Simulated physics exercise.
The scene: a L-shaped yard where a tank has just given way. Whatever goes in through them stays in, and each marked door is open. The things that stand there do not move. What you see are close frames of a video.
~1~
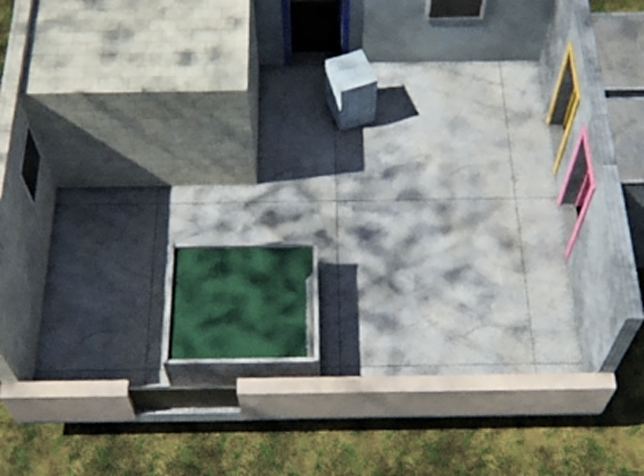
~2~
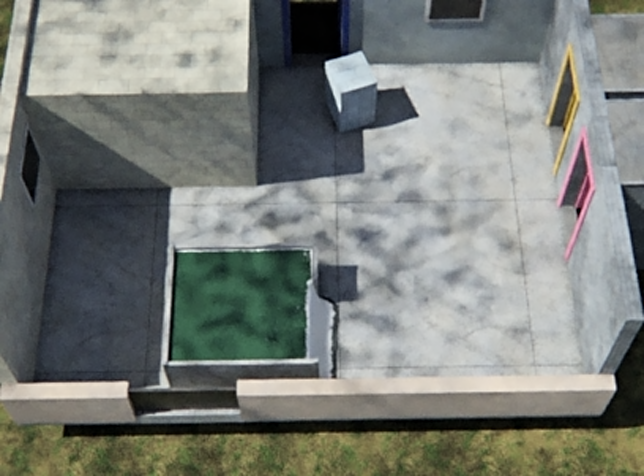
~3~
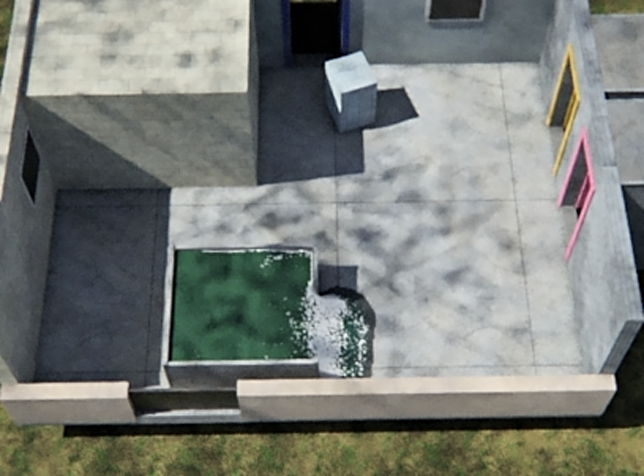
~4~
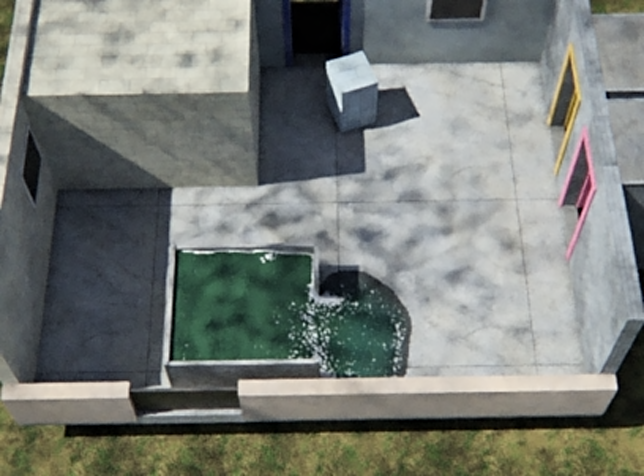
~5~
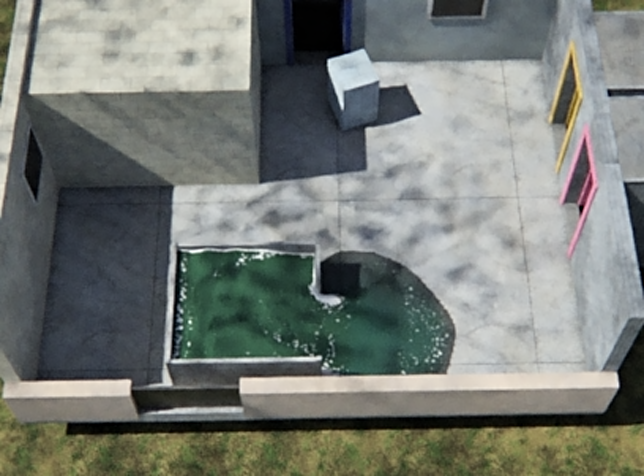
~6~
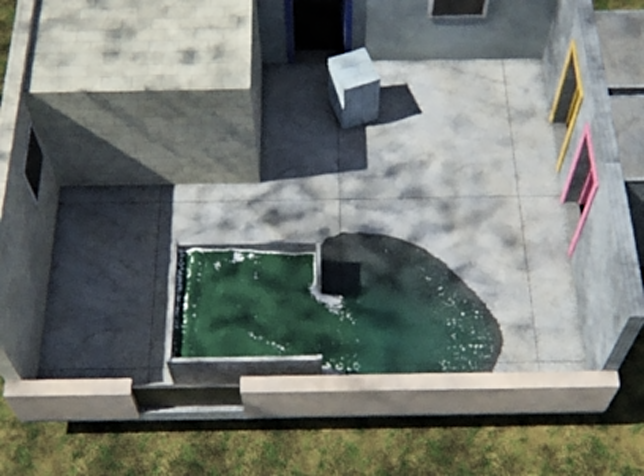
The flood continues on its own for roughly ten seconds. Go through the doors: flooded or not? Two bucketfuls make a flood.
My prediction: Yellow door: Over two buckets. Blue door: Over two buckets. Pink door: Over two buckets.
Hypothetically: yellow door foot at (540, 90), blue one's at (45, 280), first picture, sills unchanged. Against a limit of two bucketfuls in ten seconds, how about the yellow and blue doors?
Well, the yellow door tops the limit, and the blue door comes up short too.
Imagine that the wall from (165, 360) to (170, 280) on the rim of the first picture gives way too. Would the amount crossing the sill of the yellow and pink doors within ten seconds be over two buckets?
Looking at each: The yellow one admits more, while the pink one admits more.
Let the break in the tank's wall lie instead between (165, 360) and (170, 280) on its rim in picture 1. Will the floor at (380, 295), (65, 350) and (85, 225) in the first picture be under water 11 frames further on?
Sequence of results: Missed by the flood, reached by the flood, reached by the flood.
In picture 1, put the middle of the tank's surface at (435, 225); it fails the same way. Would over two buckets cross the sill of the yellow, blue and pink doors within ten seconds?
As I read it, the yellow door remains beneath it, the blue door remains beneath it and the pink door tops that amount.
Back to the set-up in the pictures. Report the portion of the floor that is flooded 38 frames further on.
My best guess is some 70 %.
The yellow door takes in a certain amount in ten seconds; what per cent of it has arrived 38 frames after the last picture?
Around 35 in a hundred.
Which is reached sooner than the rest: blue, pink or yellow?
Soonest: The door marked pink.
A moment on, water covers 30 % of the floor; the yellow door not reached, the blue door not reached, the pink door not reached.
Next, water covers 30 % of the floor; the yellow door not reached, the blue door not reached, the pink door under two buckets in.
Then, water covers 45 % of the floor; the yellow door under two buckets in, the blue door not reached, the pink door far over two buckets in.
Later, water covers 70 % of the floor; the yellow door over two buckets in, the blue door under two buckets in, the pink door far over two buckets in.
In the end, water covers 85 % of the floor; the yellow door far over two buckets in, the blue door over two buckets in, the pink door far over two buckets in.
